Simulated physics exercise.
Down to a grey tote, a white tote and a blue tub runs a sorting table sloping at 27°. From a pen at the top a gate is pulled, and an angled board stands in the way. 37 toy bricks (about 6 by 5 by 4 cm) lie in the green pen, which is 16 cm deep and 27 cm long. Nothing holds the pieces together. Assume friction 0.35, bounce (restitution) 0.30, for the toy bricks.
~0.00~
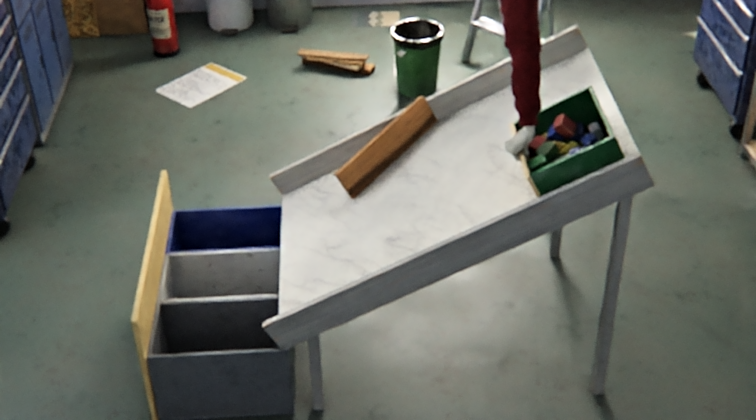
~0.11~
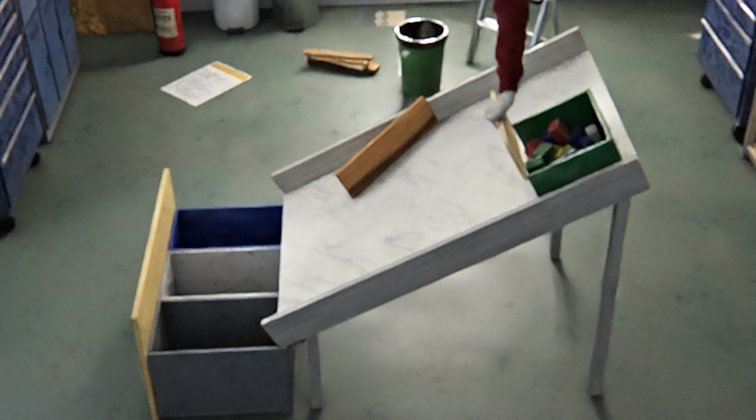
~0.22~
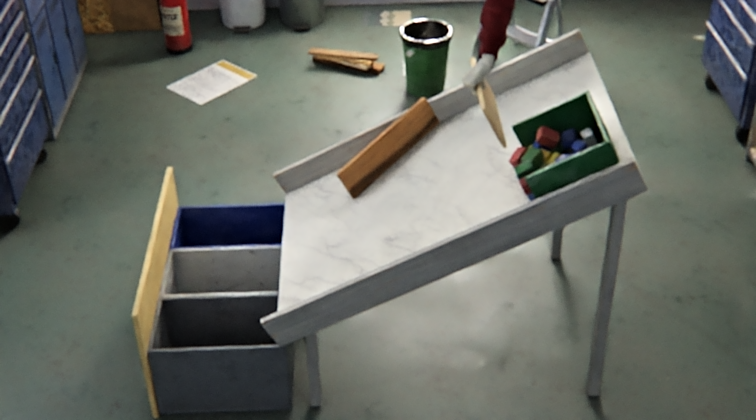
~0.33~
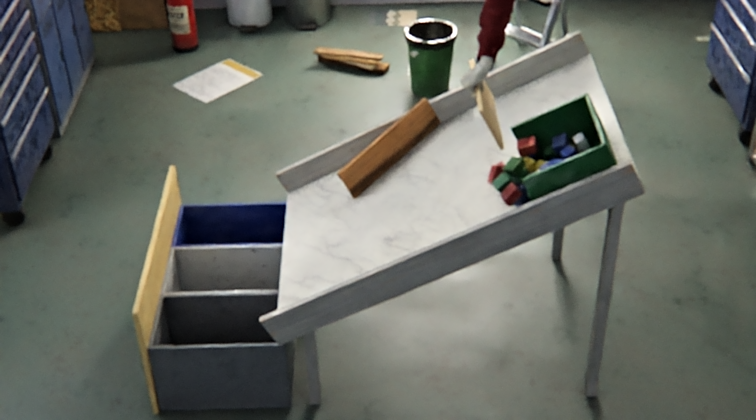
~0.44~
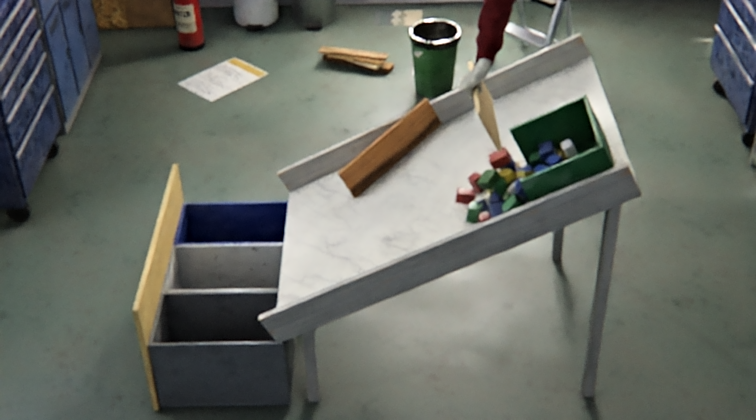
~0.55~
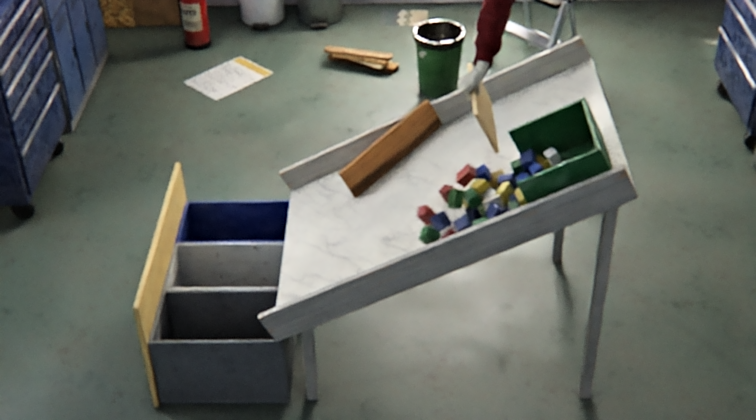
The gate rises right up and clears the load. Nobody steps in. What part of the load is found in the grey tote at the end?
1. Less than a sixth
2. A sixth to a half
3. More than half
Option 3: More than half.
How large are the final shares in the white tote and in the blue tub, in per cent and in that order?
Shares, in order: About 25 percent and 0 percent.
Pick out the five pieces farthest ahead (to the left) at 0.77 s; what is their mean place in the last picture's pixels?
Pixel (352, 264), give or take.
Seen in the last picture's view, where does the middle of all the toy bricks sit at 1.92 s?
At about (195, 357).
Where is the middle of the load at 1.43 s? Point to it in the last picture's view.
Estimated middle - around (224, 337).
After 0.77 s, 2 still in the green pen and 35 on the slope.
After 1.04 s, 4 in the grey tote, 31 on the slope and 2 in the air.
After 1.43 s, 18 in the grey tote, 6 in the white tote, 7 on the slope and 6 in the air.
Final count (at 1.92 s), 28 in the grey tote and 9 in the white tote. Asked share, 28 of 37, 76 per cent.
